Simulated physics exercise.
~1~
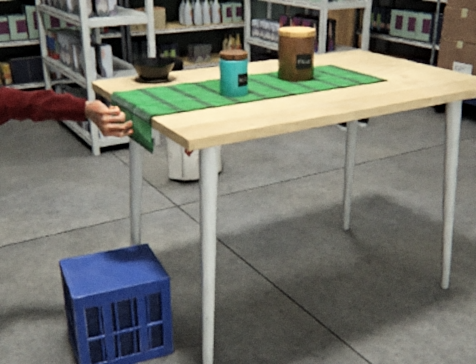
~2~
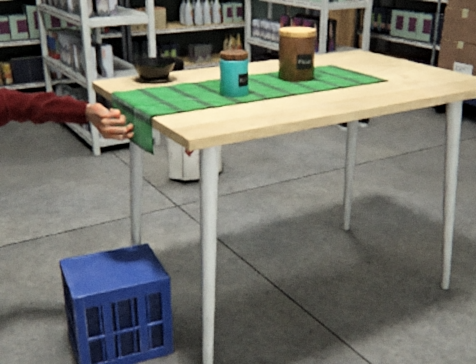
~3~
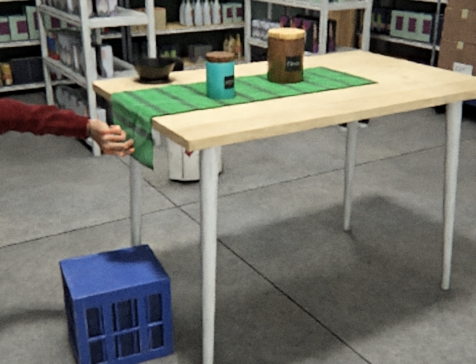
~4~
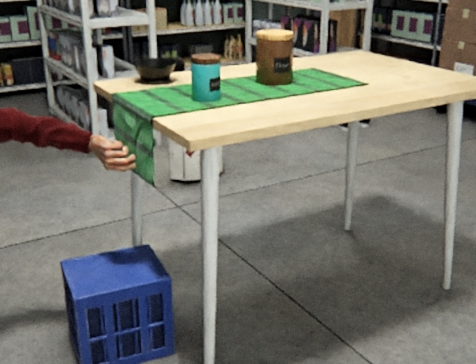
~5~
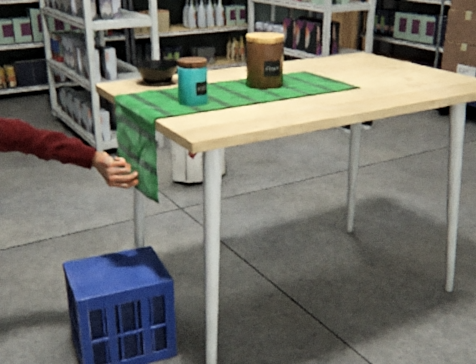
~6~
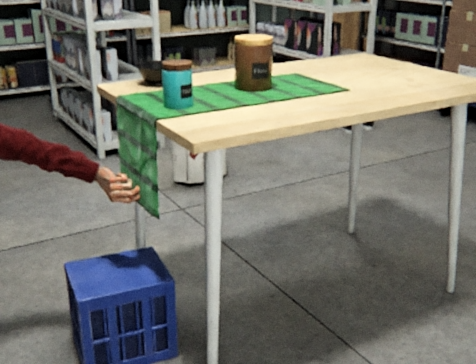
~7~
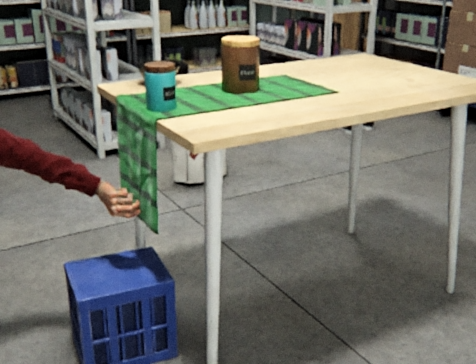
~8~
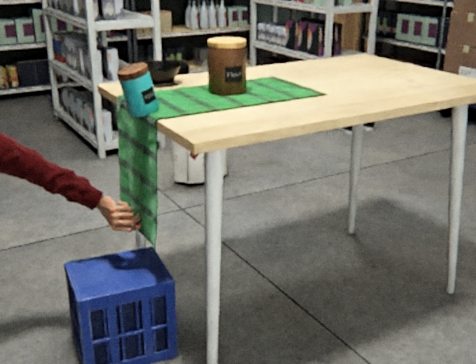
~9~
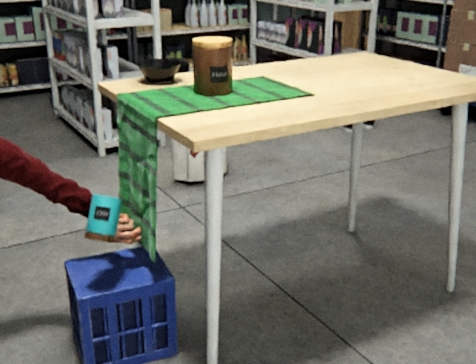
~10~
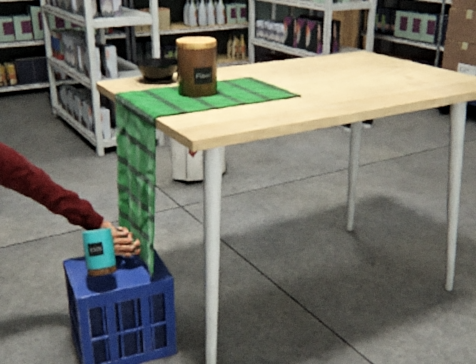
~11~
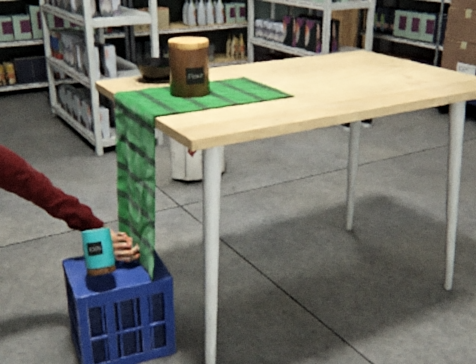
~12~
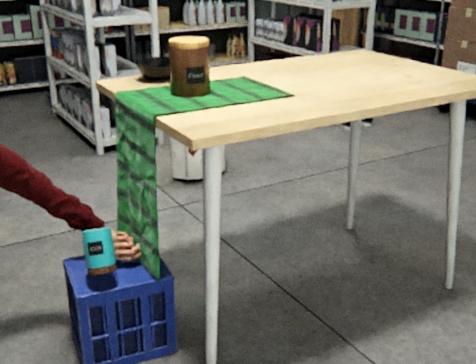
A green scarf lies along a wooden table with a turquoise jar and a brown canister standing on it, while a hand in a dark red sleeve holds its left end. The hand draws the scarf down over the edge, carrying both containers left past a black bowl that stays put. The jar reaches the edge, tilts, and drops off. It lands upside down on the blue crate below as the hem comes down to the crate. The pulling stops, with the hand still at the hem, the canister upright on the scarf, and the bowl still on the table.
